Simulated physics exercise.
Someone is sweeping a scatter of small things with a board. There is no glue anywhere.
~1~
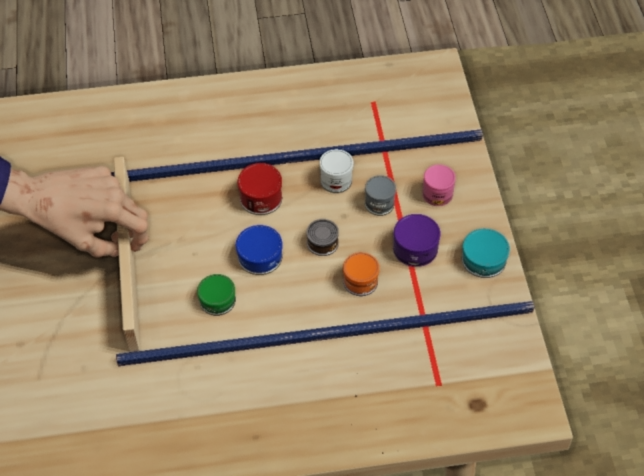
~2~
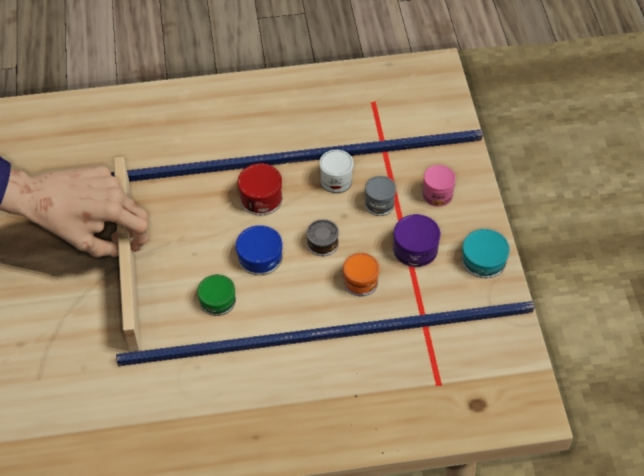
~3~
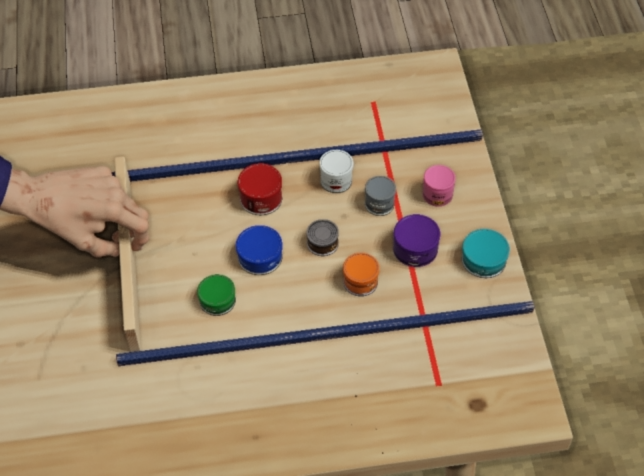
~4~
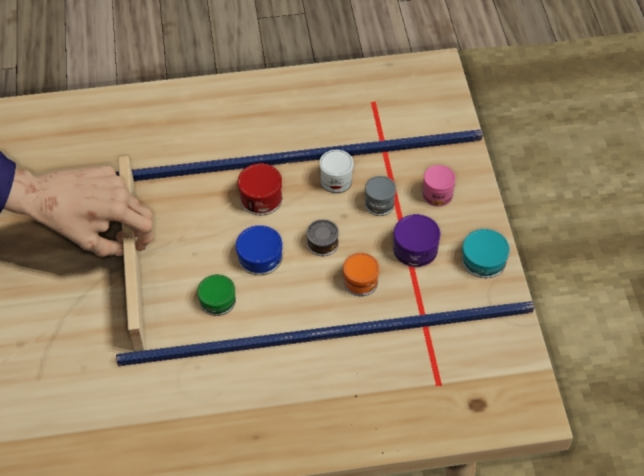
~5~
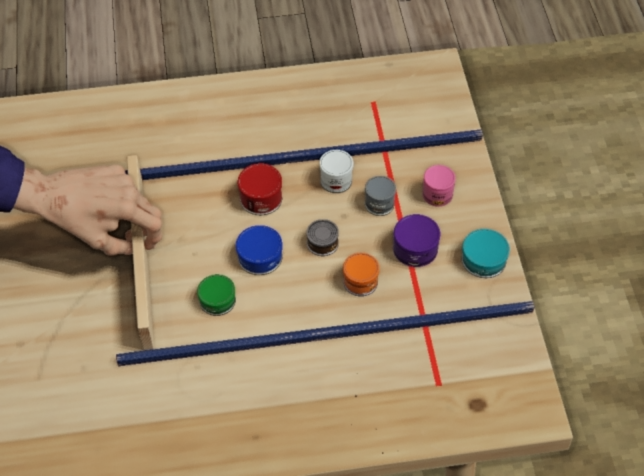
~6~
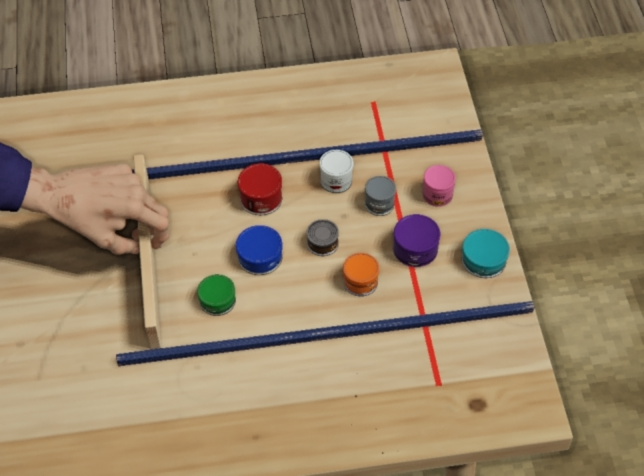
A person's hand, with a dark blue sleeve at the left, holds an upright wooden board on a pale wooden table seen from above at an angle. Between two dark blue rails sit red, blue, green, white, grey, orange, purple, pink and turquoise tins and tubs, with red tape crossing toward the right. The hand stays still at first, then slides the board slightly rightward, while the containers remain unmoved.
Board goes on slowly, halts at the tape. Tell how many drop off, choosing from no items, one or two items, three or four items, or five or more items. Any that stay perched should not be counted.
Looks like the tally of pieces that topple off is zero there.
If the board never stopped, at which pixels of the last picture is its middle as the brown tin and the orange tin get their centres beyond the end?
First near (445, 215), second near (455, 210).
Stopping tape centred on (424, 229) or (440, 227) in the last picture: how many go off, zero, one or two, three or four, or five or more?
Just one or two; one or two.
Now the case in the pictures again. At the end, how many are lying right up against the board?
At rest, 3 are in contact.
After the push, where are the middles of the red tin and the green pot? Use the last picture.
The red tin ends up near (413, 173), and the green pot near (433, 276).
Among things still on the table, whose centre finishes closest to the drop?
The foremost one is the turquoise tin.
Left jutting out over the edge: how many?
The number overhanging is 1.
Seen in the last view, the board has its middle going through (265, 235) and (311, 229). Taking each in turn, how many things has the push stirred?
The count is 4 at the first point and 6 at the second.
Soon after, none off yet; turquoise tin at rest near (485, 253); pink tub at rest near (439, 186); purple tub at rest near (416, 241).
In the end, the number that fall off is zero.
